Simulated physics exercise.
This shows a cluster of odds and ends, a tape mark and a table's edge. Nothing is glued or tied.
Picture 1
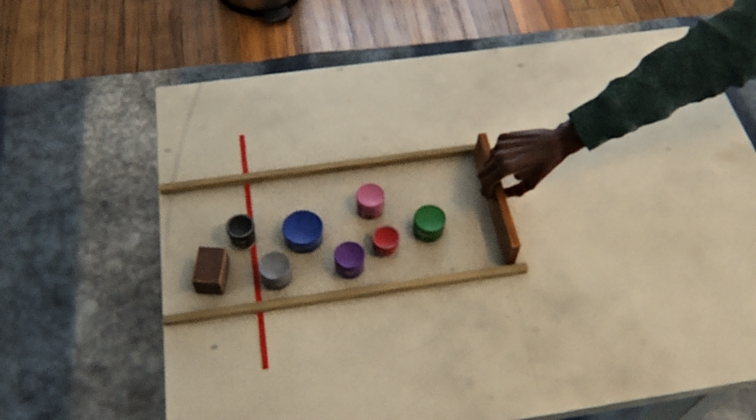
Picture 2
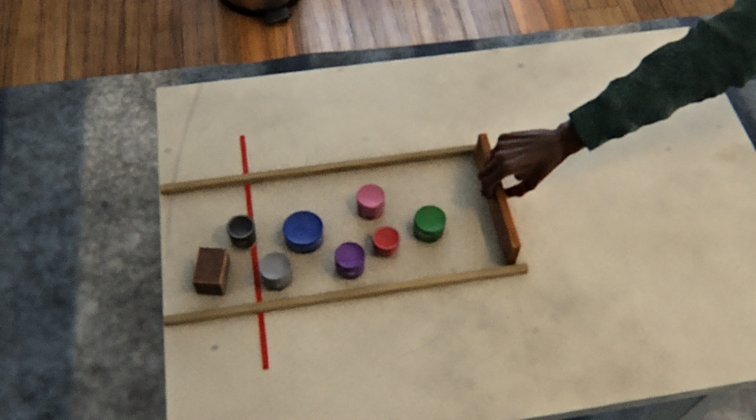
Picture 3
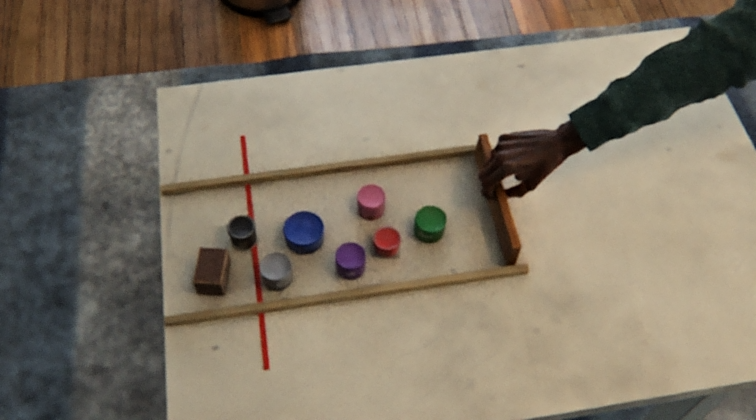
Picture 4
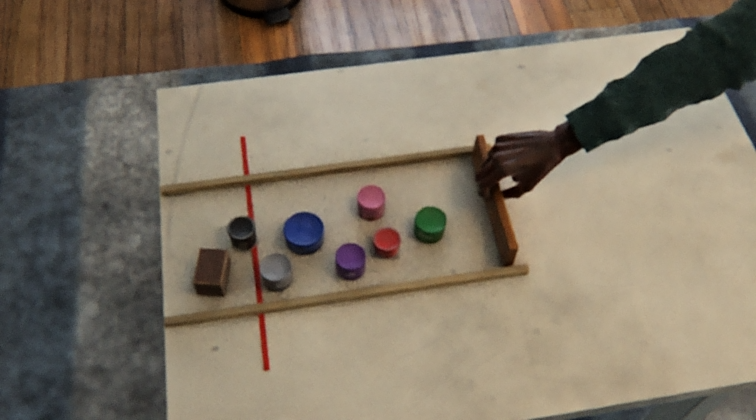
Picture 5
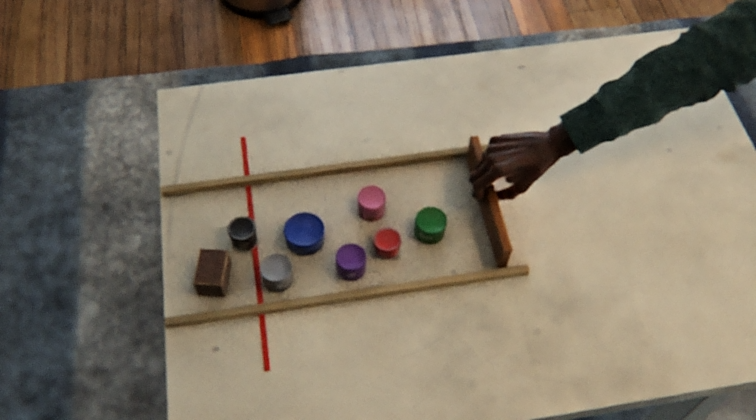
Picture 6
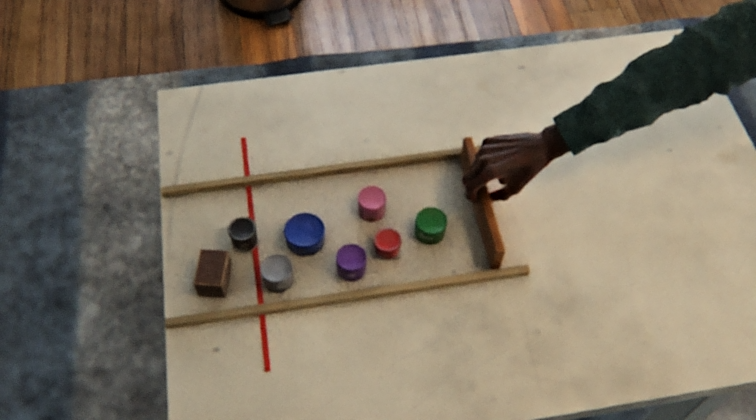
A dark-skinned hand in a dark green sleeve reaches in from the right over a pale tabletop, seen from above at a slant, with wooden floor behind. It grips an upright brown board across two wooden rails, between which sit green, red, pink, purple, blue, grey and black tubs and a brown block near a red tape line. The hand holds still, then slides the board slightly left, while the tubs and block stay put.
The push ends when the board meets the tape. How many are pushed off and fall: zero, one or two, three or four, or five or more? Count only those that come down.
In the end the number that fall off is zero.
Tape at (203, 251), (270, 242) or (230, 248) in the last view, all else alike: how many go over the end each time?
Try by try, 4, 0 and 1.
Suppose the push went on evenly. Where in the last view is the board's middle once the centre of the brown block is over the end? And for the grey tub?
About (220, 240), and (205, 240) for the other.
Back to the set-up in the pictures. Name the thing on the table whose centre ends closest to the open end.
It is the black pot.
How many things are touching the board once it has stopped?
In contact: 3.
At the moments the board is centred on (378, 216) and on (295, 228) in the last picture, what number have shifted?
The counts are 4 and 8.
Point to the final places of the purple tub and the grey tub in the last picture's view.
First (233, 293), then (203, 286).
A little later, none off yet; brown block at rest near (213, 274); black pot at rest near (244, 235); grey tub at rest near (277, 274).
Next, none off yet; brown block at rest near (213, 274); black pot moving near (238, 235); grey tub shifted a little near (265, 275).
When it is over, the number that fall off is zero.
